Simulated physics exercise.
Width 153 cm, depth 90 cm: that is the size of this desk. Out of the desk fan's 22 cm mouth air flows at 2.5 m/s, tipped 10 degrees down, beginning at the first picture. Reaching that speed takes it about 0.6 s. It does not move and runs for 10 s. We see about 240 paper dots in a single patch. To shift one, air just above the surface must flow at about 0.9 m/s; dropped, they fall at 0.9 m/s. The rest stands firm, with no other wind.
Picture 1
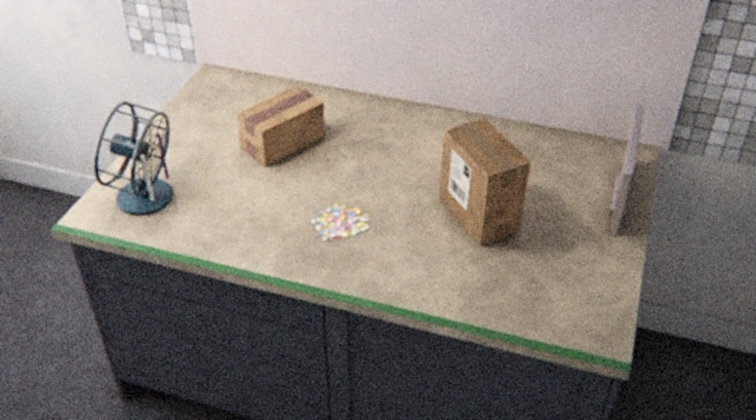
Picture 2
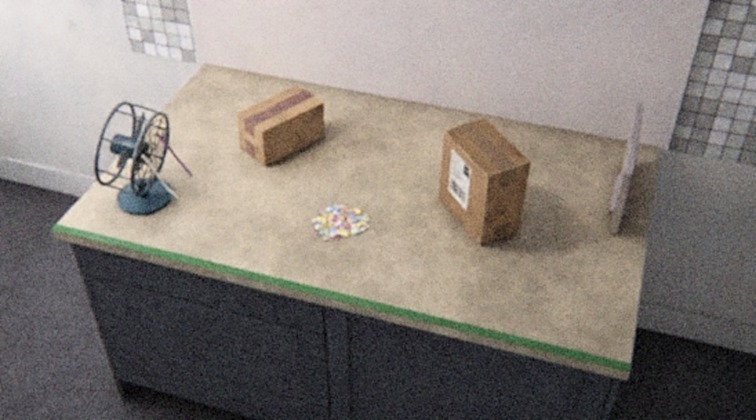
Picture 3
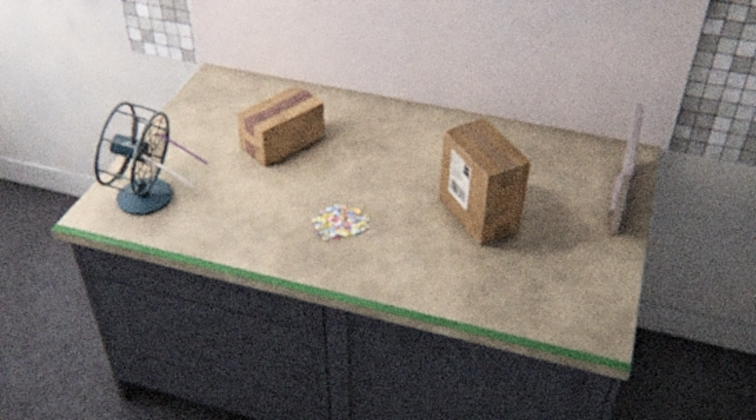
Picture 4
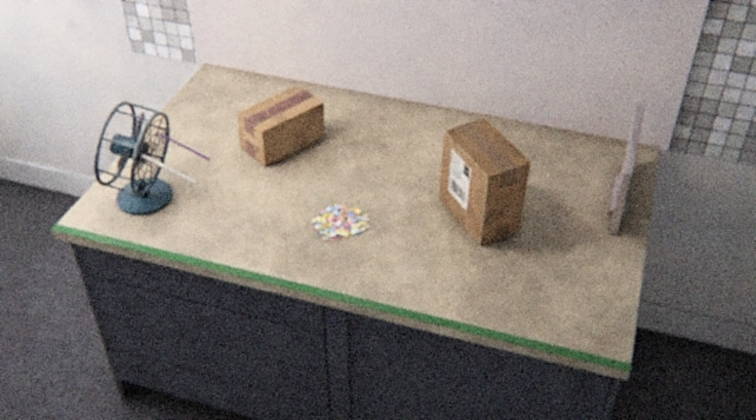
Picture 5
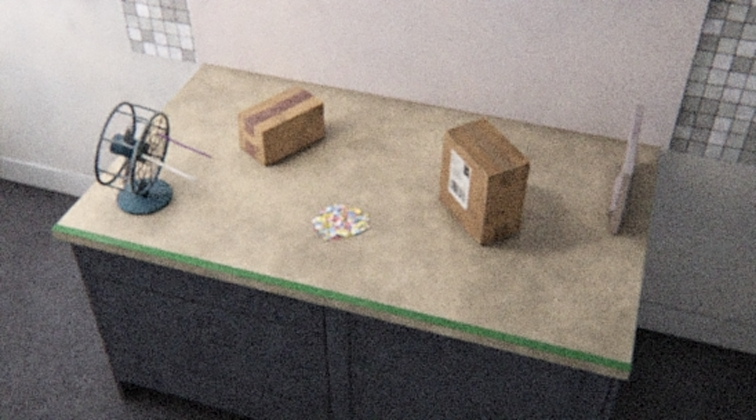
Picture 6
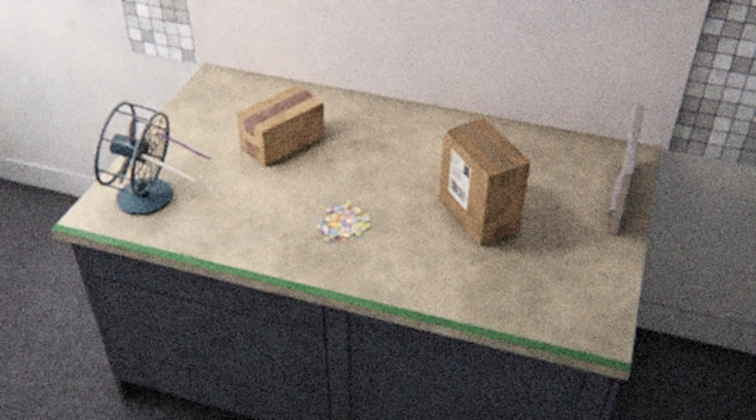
A kitchen-like room with a pale wall and patches of small grey tiles is seen from above, looking down on a beige desk with dark panels and a green front edge. A dark teal fan stands at the left, two brown cardboard boxes and pastel paper dots lie across the middle, and a thin pale panel stands at right. Streamers at the fan lift and stretch rightward, then some dots shift slightly right, while the camera stays still.
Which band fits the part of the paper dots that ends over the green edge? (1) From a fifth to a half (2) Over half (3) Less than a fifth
Less than a fifth (3).
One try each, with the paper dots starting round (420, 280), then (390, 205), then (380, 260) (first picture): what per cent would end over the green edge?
About 90, 0 and 80 in a hundred, in that order.
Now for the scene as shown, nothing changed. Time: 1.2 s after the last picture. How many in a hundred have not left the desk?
I reckon some 25 %.
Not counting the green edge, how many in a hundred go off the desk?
About 80 %.
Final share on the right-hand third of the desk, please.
5 %.
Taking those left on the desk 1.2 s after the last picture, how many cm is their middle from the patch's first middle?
Centre offset: Approx. 75 cm.
Then, 1.2 s after the last picture, 8 % are over the green edge; the middle of those still in play is near (602, 159); 72 % have settled or left.
Then, 2.4 s after the last picture, 8 % are over the green edge; 87 % have settled or left.
Then, 4.7 s after the last picture, 8 % are over the green edge; 92 % have settled or left.
Then, 9.2 s after the last picture, at the end, 8 % are over the green edge.
